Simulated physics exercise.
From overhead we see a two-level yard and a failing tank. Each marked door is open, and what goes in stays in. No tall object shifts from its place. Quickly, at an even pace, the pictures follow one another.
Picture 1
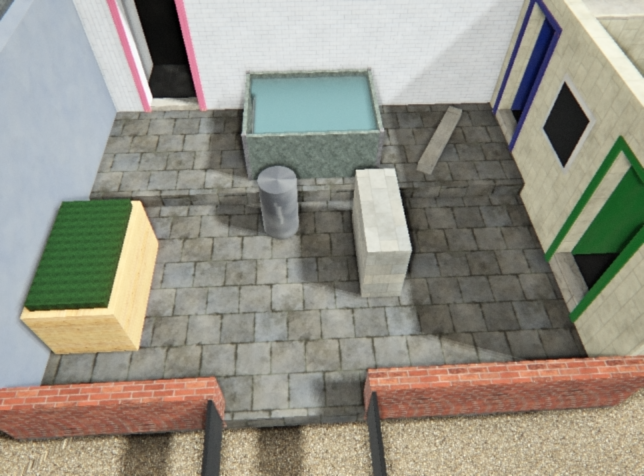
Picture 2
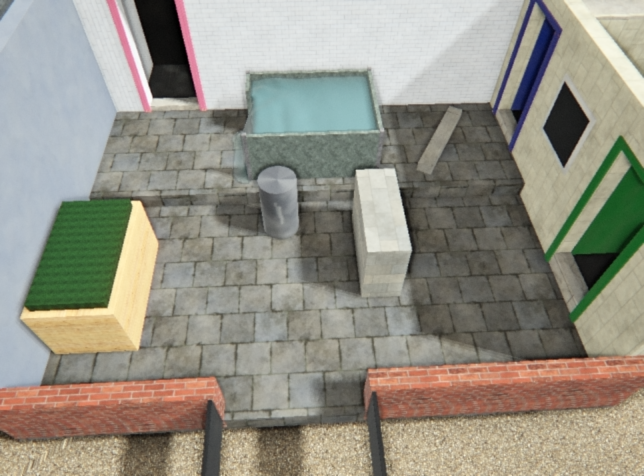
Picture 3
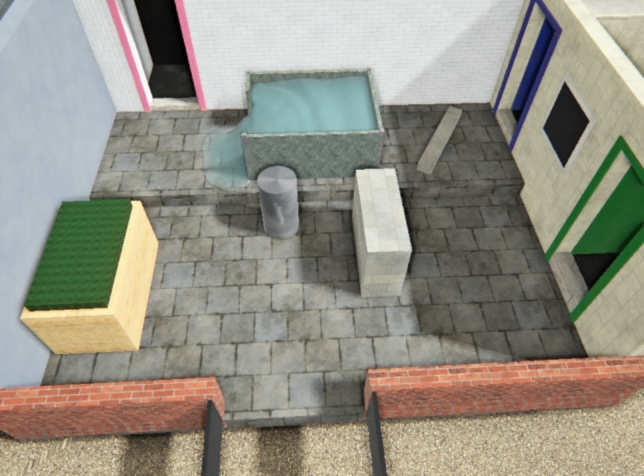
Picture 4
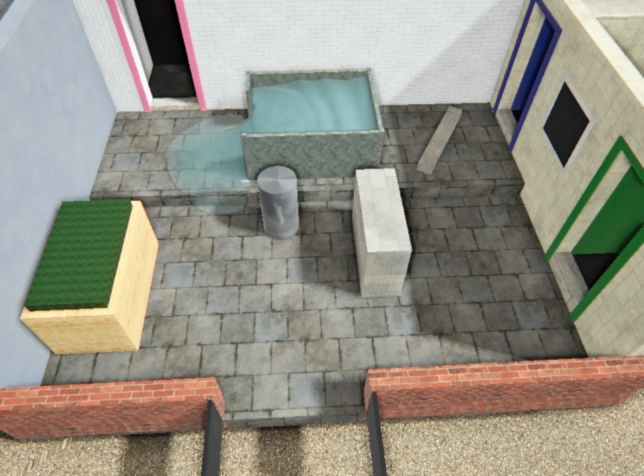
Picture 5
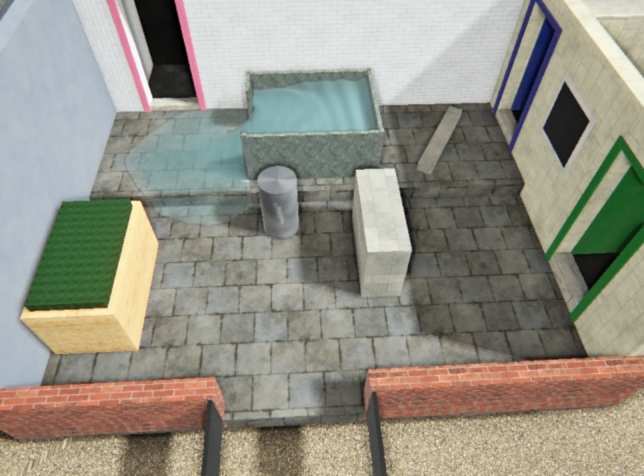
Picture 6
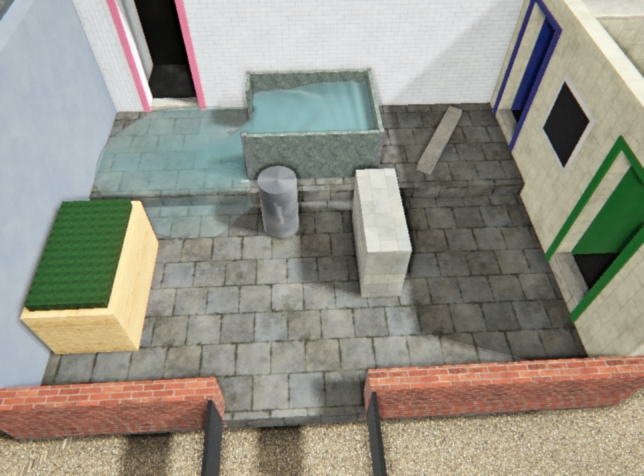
In this clip, a raised stone tank of blue water sits still in a paved yard, then water pours from its left side and spreads leftward across the upper paving, while the grey cylinder and blocks stay put.
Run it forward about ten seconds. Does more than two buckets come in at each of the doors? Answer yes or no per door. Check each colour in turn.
The blue door no, the pink door yes, the green door no.
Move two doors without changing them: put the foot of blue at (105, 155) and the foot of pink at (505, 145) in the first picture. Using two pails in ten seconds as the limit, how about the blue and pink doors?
In my view, the blue one tops the limit, while the pink one doesn't reach the mark.
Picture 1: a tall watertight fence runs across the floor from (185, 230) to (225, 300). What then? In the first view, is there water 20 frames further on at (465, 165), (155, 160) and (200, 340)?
One after the other: Dry, under water, covered.
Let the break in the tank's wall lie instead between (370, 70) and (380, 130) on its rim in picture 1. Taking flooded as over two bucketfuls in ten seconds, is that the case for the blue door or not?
After that, blue door tops the limit.
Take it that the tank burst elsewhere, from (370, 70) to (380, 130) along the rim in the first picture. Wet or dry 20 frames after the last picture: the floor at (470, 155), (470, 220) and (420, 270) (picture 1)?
Point by point: Soaked; soaked; soaked.
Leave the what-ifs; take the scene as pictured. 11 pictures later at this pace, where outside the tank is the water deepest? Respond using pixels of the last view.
Near (97, 243).
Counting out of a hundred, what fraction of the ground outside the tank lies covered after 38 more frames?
Roughly 70 percent, I reckon.
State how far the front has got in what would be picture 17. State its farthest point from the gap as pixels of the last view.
The flood front should get to about (34, 409).
A moment on, water covers 25 % of the floor; the blue door not reached, the pink door under two buckets in, the green door not reached.
Next, water covers 30 % of the floor; the blue door not reached, the pink door over two buckets in, the green door not reached.
Then, water covers 45 % of the floor; the blue door not reached, the pink door far over two buckets in, the green door not reached.
Later, water covers 70 % of the floor; the blue door wet at the sill, nothing in, the pink door far over two buckets in, the green door wet at the sill, nothing in.
In the end, water covers 85 % of the floor; the blue door wet at the sill, nothing in, the pink door far over two buckets in, the green door wet at the sill, nothing in.
